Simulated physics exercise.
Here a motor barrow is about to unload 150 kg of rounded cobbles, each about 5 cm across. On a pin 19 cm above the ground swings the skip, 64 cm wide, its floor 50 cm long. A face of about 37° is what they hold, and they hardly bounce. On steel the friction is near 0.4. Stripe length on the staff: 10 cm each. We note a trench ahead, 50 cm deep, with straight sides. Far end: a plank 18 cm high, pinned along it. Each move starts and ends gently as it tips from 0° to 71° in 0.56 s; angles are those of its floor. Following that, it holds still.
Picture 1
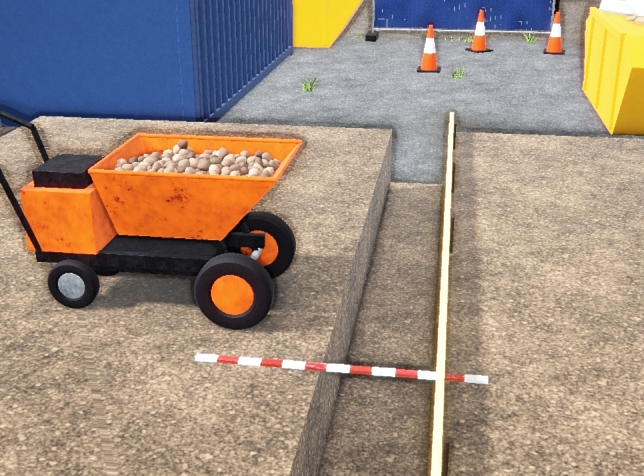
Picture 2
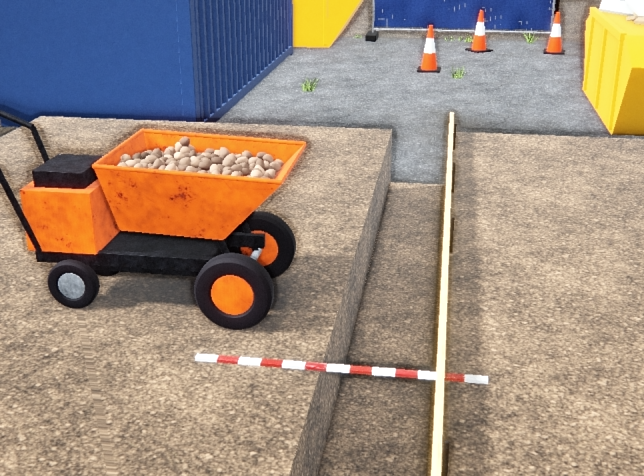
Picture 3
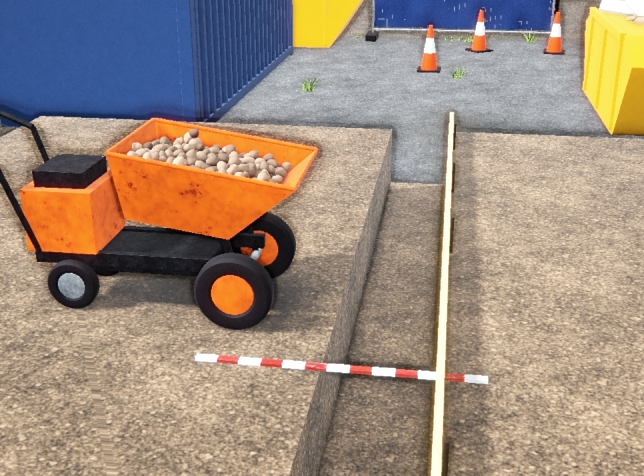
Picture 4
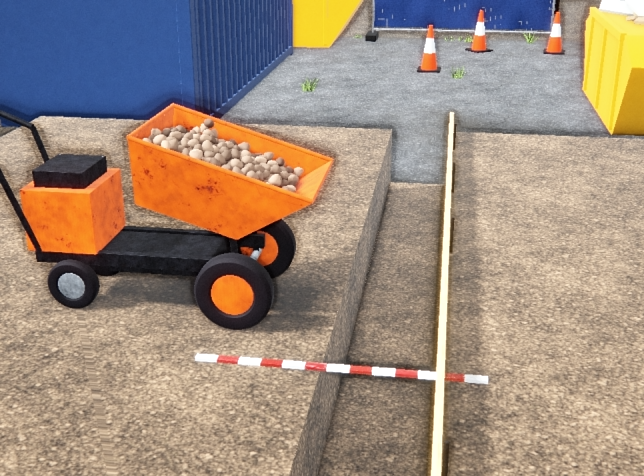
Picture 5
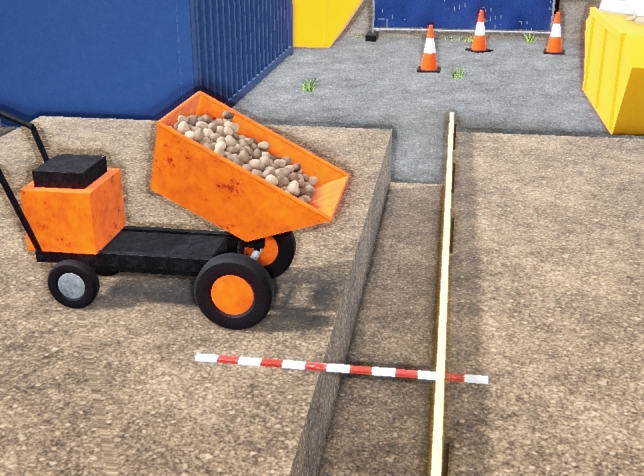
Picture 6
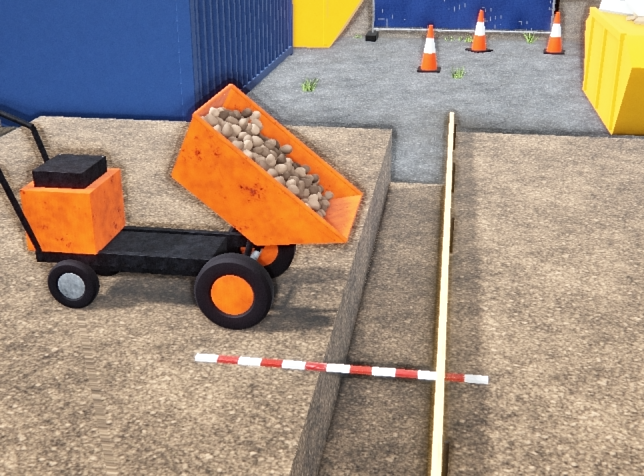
To begin with, an orange motor barrow stands left of a straight-sided trench, its skip level and heaped with rounded cobbles. The skip then swings up at the back, slowly at first, its lip lowering toward the trench, until it slants steeply down to the right with the cobbles still inside.
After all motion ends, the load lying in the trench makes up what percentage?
It makes up about 92 per cent.
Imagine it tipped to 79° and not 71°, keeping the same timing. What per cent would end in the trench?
Trench share: Approx. 90%.
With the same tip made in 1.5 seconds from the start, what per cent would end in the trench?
Probably about 100 in a hundred.
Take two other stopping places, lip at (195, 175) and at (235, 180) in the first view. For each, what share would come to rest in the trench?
Near 85 then near 100 percent.
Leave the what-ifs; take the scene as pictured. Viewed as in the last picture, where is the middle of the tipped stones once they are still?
Middle at around (402, 386), I'd say.
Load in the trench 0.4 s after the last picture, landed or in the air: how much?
I'd say near 35 per cent at that time.
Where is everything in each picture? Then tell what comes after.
The first picture shows lip at (276, 180), floor tilted 0°, highest stones at (194, 157).
The second picture shows lip at (282, 182), floor tilted 2°, highest stones at (173, 155).
The third picture shows lip at (295, 189), floor tilted 8°, highest stones at (169, 143).
In the fourth picture, the skip is at 17°, its lip at (313, 202); the top of the load is at (175, 132).
In the fifth picture, the skip is at 28°, its lip at (331, 219); the top of the load is at (200, 121).
The sixth picture shows lip at (346, 241), floor tilted 39°, highest stones at (225, 115).
Then, 0.1 s after the last picture the floor is at 60°, 100 % in the skip; the foremost stones are at (351, 251).
Then, 0.4 s after the last picture the floor is at 71°, 67 % in the skip, 33 % in the trench; the foremost stones are at (435, 311).
Then, 0.7 s after the last picture the floor is at 71°, 9 % in the skip, 82 % in the trench, 9 % past the trench; the foremost stones are at (597, 320).
Then, 2.7 s after the last picture the floor is at 71°, 0 % in the skip, 92 % in the trench, 8 % past the trench; the foremost stones are past the picture's edge.
